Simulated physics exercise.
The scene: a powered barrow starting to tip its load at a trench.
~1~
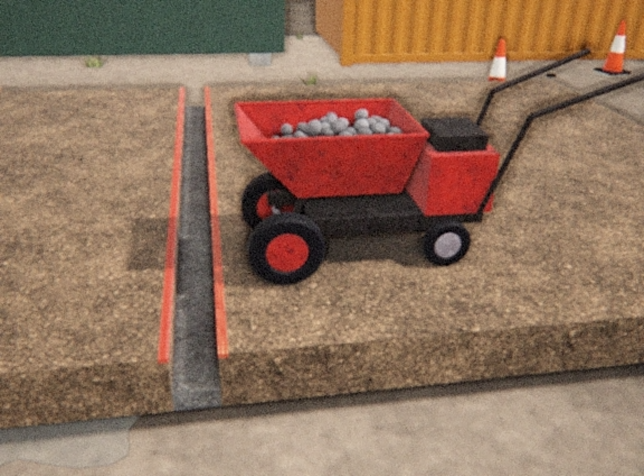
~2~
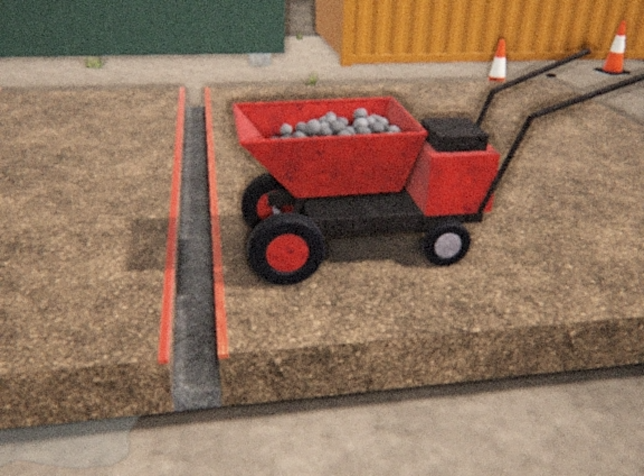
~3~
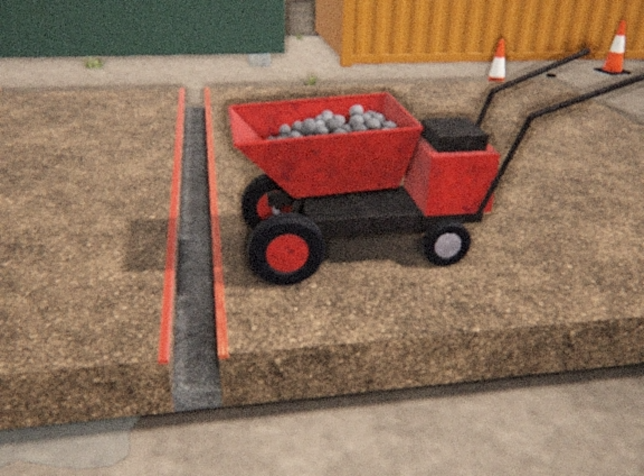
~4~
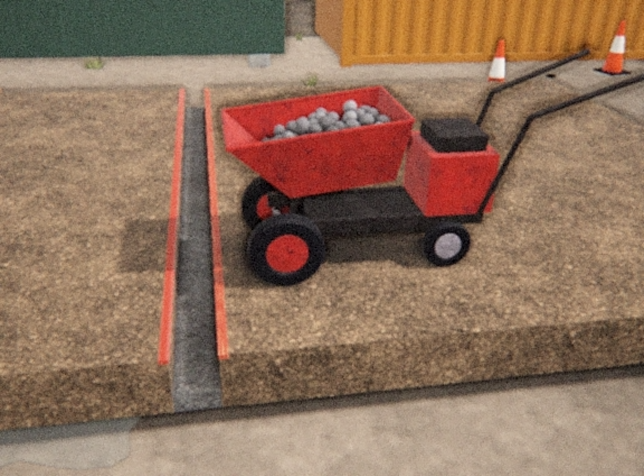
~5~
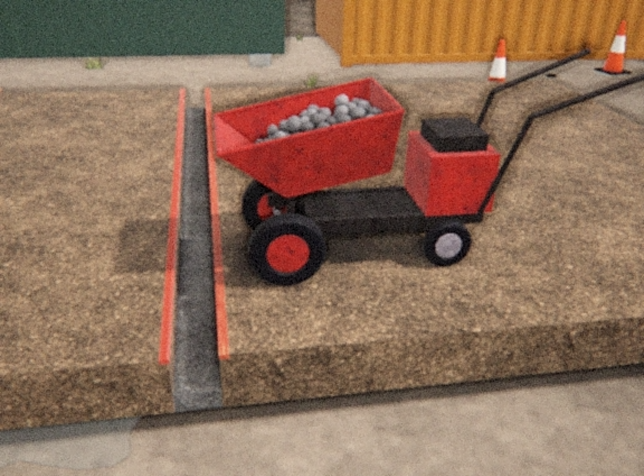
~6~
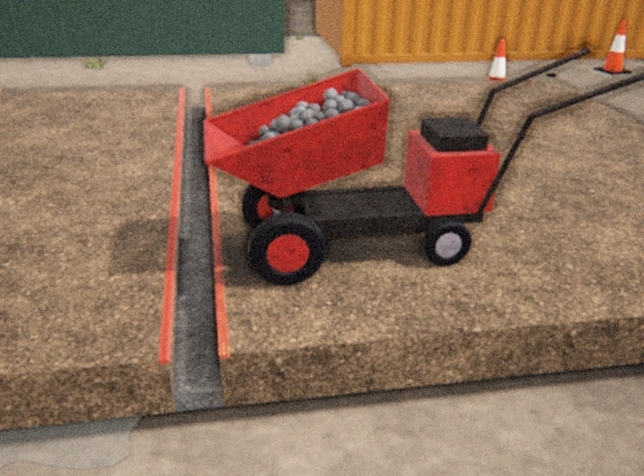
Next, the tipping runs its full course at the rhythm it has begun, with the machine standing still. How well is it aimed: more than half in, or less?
Between the edges lies under half of the load.
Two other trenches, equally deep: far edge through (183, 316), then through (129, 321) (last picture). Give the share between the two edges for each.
Near 0 % and 40 %.
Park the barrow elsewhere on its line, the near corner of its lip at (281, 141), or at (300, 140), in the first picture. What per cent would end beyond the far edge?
Near 60 % and 40 %.
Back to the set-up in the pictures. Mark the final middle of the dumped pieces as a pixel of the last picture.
Around (110, 264).
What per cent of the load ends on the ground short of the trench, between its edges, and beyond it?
About: Short 0, between 5, beyond 90 per cent.
Shortly afterwards, skip tipped steeply; the whole lot in the skip.
Next, skip tipped right over; the bulk in the skip; a little beyond it; only a few falling.
Some moments later, skip tipped right over; near a quarter in the skip; the bulk beyond it; only a few falling.
In the end, skip tipped right over; a little in the skip; only a few in or heaped over the trench; all but a few beyond it.
